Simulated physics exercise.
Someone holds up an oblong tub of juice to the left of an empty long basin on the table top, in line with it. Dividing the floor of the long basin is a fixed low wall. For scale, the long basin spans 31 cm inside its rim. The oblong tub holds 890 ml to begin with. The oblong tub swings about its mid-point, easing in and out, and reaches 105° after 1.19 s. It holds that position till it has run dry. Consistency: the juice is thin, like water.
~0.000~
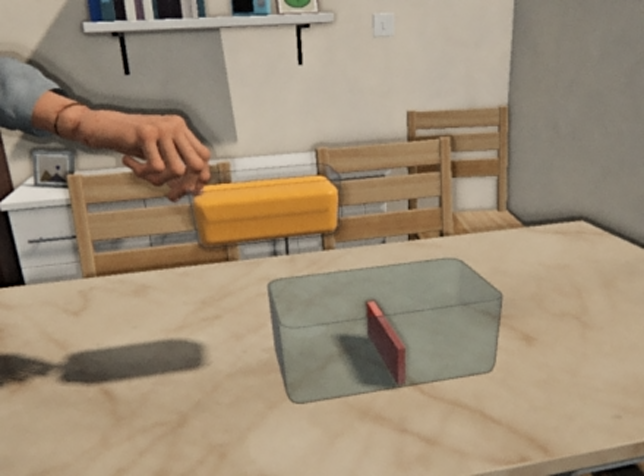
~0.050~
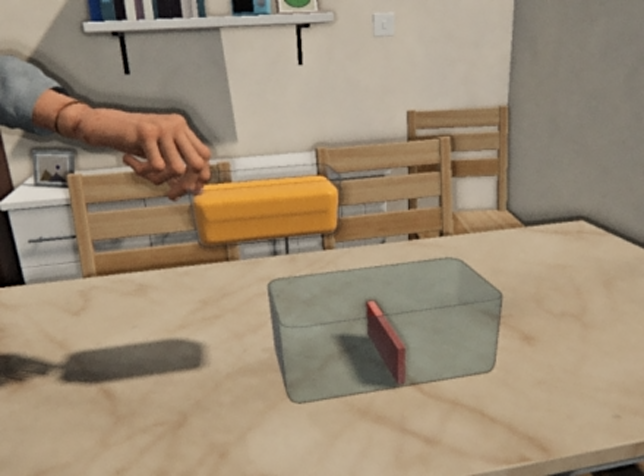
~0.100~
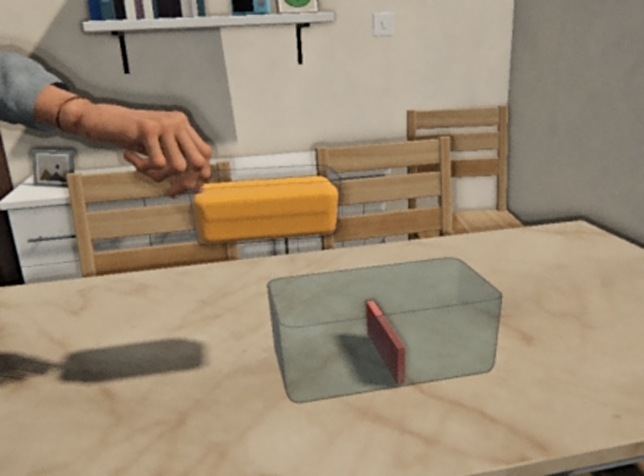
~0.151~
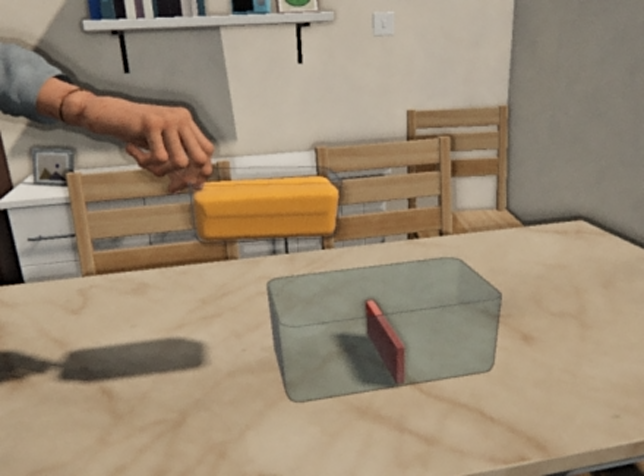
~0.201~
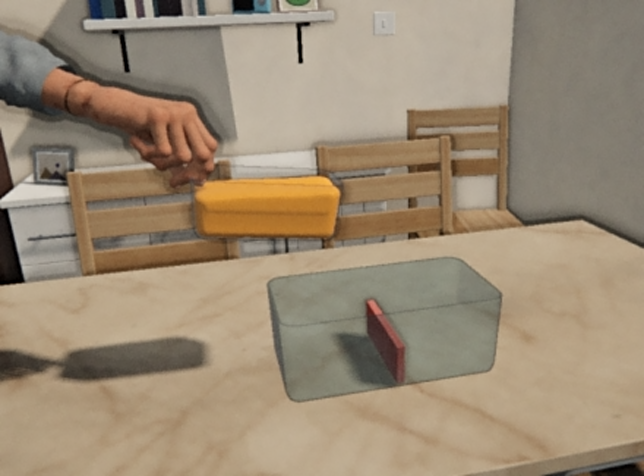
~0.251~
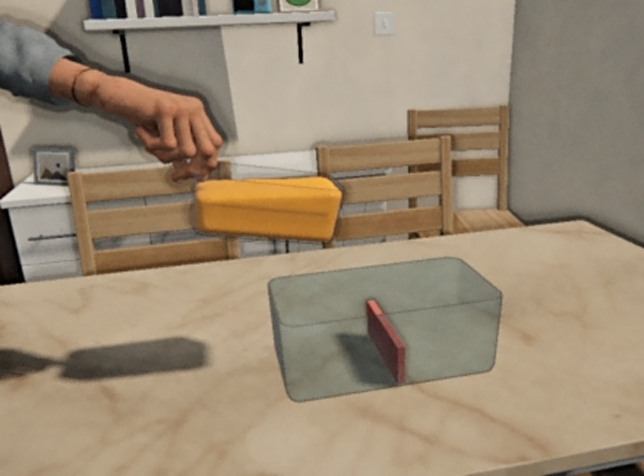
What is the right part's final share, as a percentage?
About 53 per cent.
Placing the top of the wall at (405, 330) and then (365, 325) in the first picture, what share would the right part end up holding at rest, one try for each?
Respectively close to 15 and 70 %.
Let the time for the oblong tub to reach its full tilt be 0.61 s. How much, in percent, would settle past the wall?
In that case some 25 per cent.
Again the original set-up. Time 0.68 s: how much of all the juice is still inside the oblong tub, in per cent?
Near 38 in a hundred.
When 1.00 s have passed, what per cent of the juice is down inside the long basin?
Around 86 per cent of the whole.
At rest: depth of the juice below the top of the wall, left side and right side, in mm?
Left: Roughly 40 mm; right: Roughly 34 mm.
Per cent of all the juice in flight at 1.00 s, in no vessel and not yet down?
Near 4 percent.
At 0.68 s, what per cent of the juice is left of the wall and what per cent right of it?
Left roughly 4, right roughly 18.
After 0.68 s the tilt is 65° and 38 per cent is still to pour, 4 is left of the wall and 18 right of it.
After 1.00 s the tilt is 98° and 7 per cent is still to pour, 34 is left of the wall and 53 right of it.
After 1.33 s the tilt is 105° and 0 per cent is still to pour, 44 is left of the wall and 53 right of it.
After 1.69 s the tilt is 105° and 0 per cent is still to pour, 44 is left of the wall and 53 right of it.
In the end 44 per cent lies left of the wall, 53 right of it and 2 outside.
